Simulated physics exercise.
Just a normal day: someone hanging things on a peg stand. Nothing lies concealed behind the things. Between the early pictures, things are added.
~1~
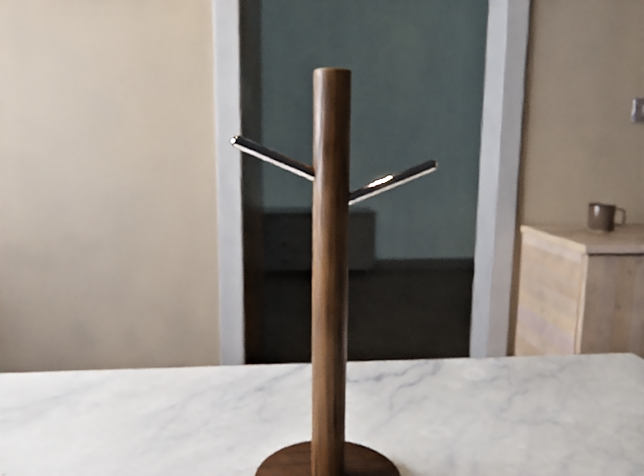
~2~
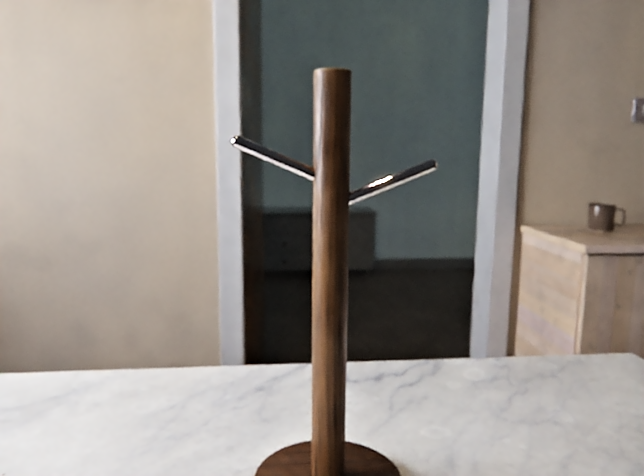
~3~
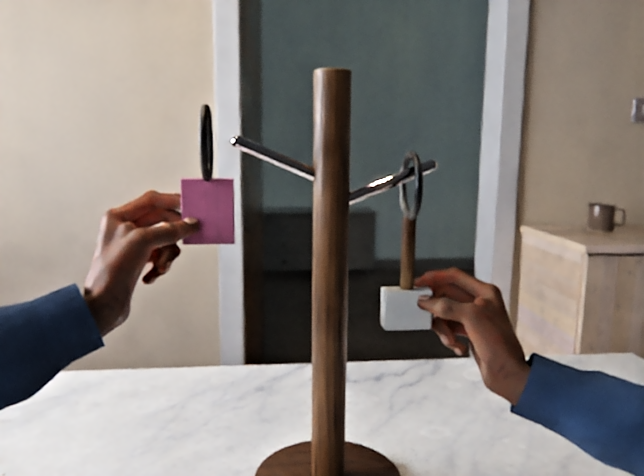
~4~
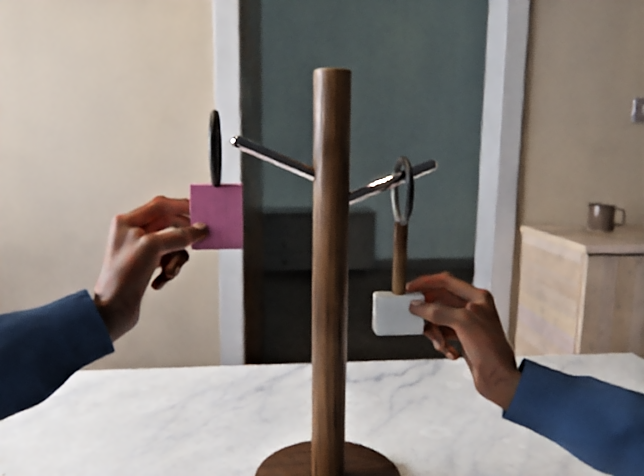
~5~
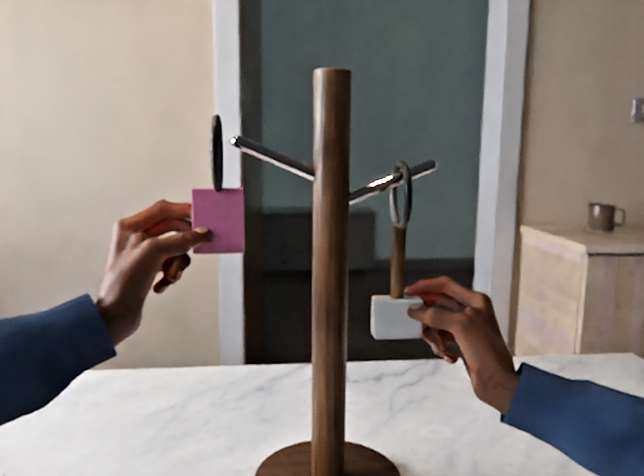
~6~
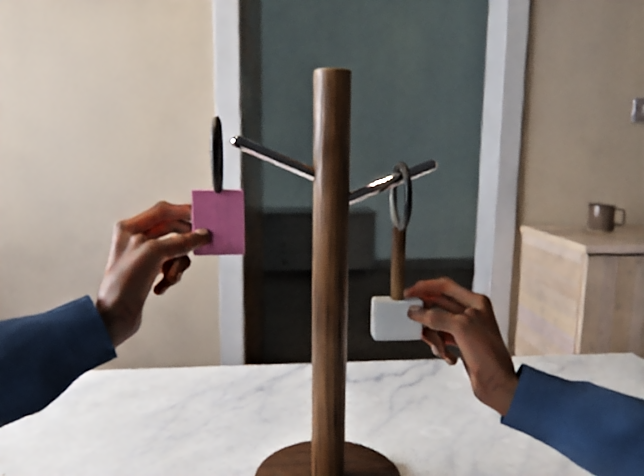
At a peg stand, two hands bring in a pink tag and a white brush, shifting slightly.
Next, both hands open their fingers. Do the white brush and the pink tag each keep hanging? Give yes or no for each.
White brush - yes, pink tag - no.
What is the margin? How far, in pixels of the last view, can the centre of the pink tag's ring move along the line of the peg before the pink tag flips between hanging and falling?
Right, by around 24 pixels.
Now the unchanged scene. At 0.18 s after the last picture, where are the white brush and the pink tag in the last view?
You'll find the white brush close to (375, 268) and the pink tag close to (220, 283).
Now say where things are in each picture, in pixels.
In the first frame, peg stand (335, 294).
In the second frame, peg stand (335, 294).
In the third frame, still on the way; white brush (409, 241); peg stand (335, 294).
In the fourth frame, still on the way; pink tag (216, 180); peg stand (335, 294).
In the fifth frame, still on the way; white brush (399, 250); peg stand (335, 294).
In the sixth frame, in place, still held; white brush (399, 252); pink tag (218, 186); peg stand (335, 294).
Then, 0.18 s after the last picture, white brush tipped 16° from how it was near (375, 268); pink tag falling near (220, 283).
At rest, the white brush hangs there, near (365, 270); the pink tag slips down, near (224, 438).
